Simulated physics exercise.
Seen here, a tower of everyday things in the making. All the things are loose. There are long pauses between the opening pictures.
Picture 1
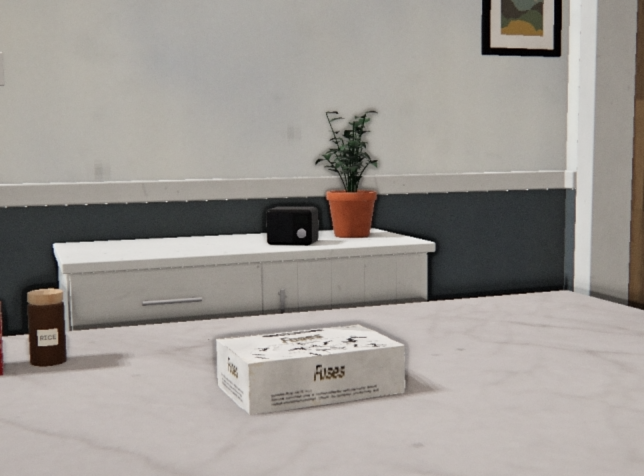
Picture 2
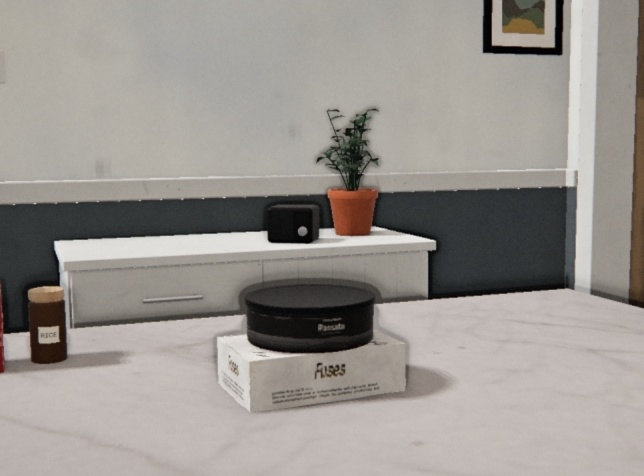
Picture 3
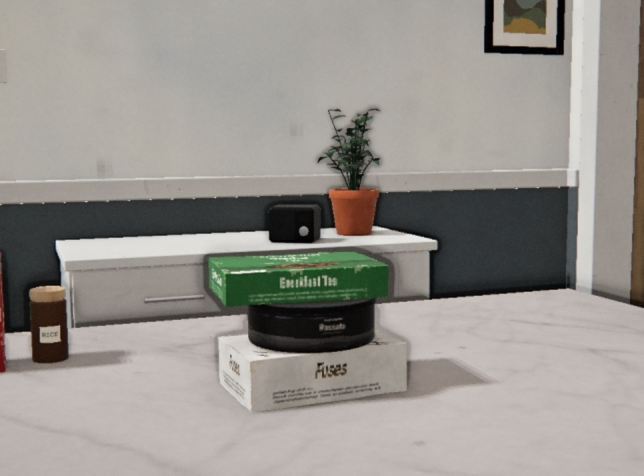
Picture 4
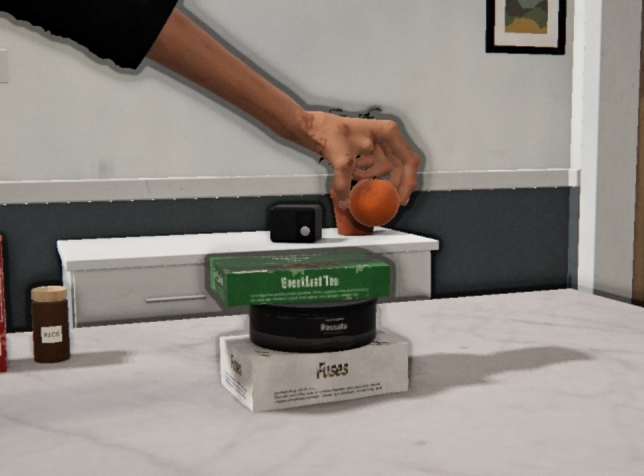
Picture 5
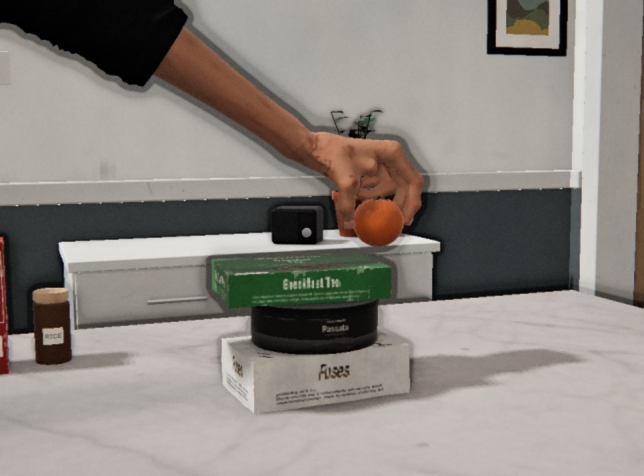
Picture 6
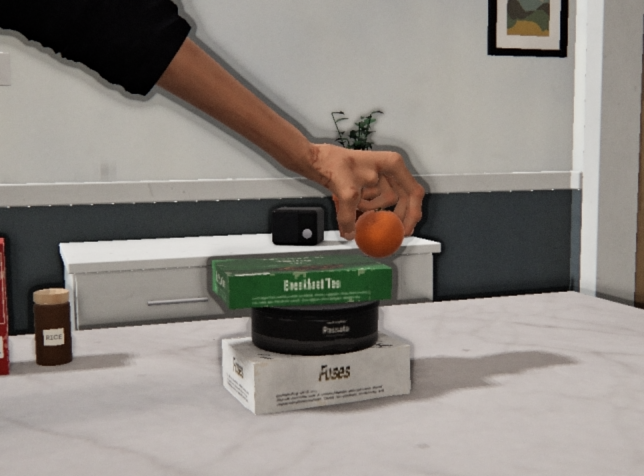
A black tub and then a green packet appear on a white box on the marble surface, forming a stack; a hand then lowers an orange tomato onto the packet's right side and keeps hold of it.
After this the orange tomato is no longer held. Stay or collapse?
It loses its balance.
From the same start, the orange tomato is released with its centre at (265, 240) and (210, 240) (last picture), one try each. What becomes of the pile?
In the first case it holds; in the second case it gives way.
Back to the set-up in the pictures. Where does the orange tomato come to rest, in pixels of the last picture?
Around (433, 350).
Then, 0.40 s after the last picture, orange tomato now fallen.
Then, 0.50 s after the last picture, things are still on the move.
At rest, fallen, orange tomato; the other 5 in place. Seen from the same camera at the end, orange tomato near (433, 351). The pile comes apart.
